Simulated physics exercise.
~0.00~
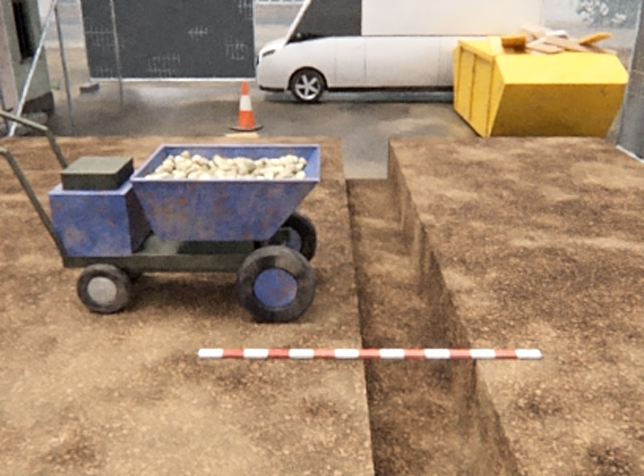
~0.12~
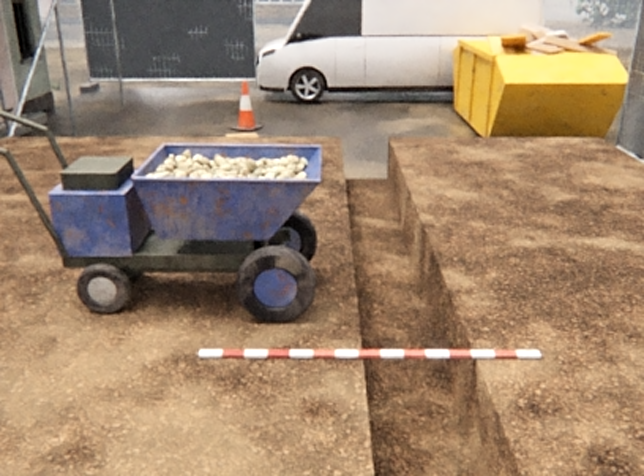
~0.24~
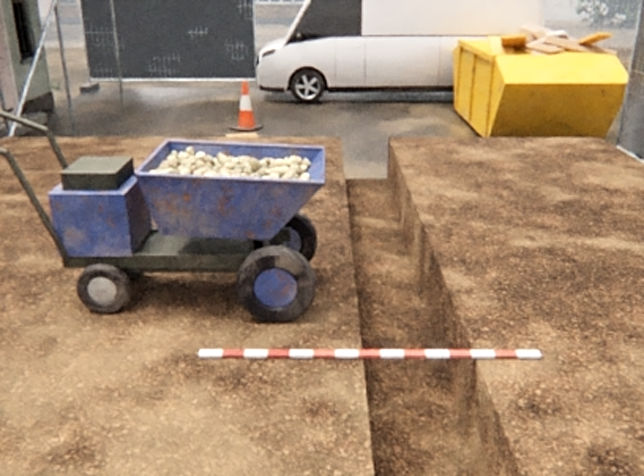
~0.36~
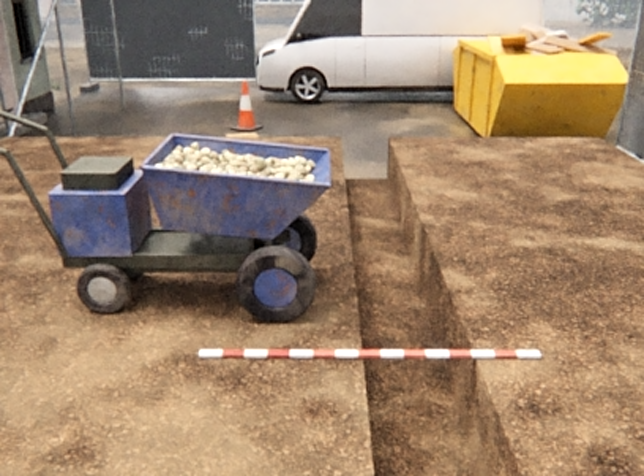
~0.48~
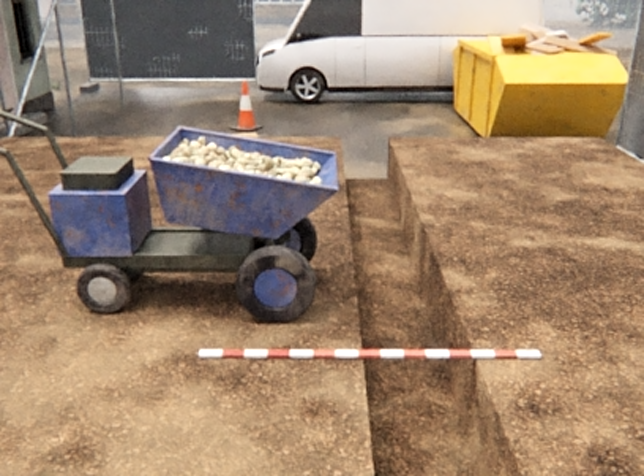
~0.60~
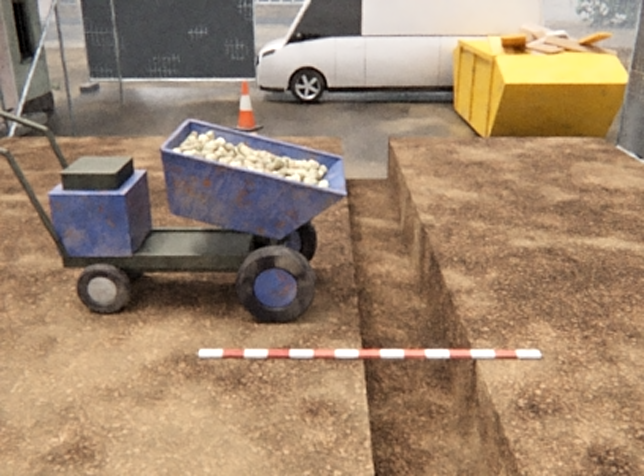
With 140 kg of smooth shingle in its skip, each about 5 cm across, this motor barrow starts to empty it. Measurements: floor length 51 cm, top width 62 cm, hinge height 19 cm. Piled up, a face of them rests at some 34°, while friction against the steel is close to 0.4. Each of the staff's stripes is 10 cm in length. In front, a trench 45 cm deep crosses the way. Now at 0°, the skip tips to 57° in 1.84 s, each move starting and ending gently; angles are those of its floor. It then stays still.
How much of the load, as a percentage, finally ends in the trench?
I would put it at about 74 per cent.
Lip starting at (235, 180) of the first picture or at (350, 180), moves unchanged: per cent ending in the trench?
Around 50% for the first place and 50% for the second.
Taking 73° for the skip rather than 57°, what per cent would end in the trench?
Roughly 95%.
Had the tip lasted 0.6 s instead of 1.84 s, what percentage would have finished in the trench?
Close to 55 per cent then.
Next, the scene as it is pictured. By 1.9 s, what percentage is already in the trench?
Approx. 20 % of the load.
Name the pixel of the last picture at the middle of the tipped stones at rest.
At about pixel (410, 356) in the last view.
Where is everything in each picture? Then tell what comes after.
The skip is at 0°, its lip at (318, 181); the top of the load is at (197, 166), in the first picture.
Lip at (320, 181), floor tilted 1°, highest stones at (198, 165); the stones move at 0.1 m/s on average, in the second picture.
Lip at (324, 183), floor tilted 3°, highest stones at (196, 161); the stones move at 0.2 m/s on average, in the third picture.
Lip at (330, 186), floor tilted 6°, highest stones at (202, 157); the stones move at 0.2 m/s on average, in the fourth picture.
Lip at (337, 190), floor tilted 10°, highest stones at (199, 152); the stones move at 0.3 m/s on average, in the fifth picture.
Lip at (346, 195), floor tilted 14°, highest stones at (197, 143); the stones move at 0.3 m/s on average, in the sixth picture.
After 1.4 s the floor is at 48°; 100 % in the skip; the foremost stones are at (376, 217).
After 1.9 s the floor is at 57°; 78 % in the skip, 22 % in the trench; the foremost stones are at (443, 325).
After 2.3 s the floor is at 57°; 57 % in the skip, 42 % in the trench, 1 % past the trench; the foremost stones are at (482, 288).
After 4.2 s the floor is at 57°; 24 % in the skip, 74 % in the trench, 1 % past the trench; the foremost stones are at (515, 290).
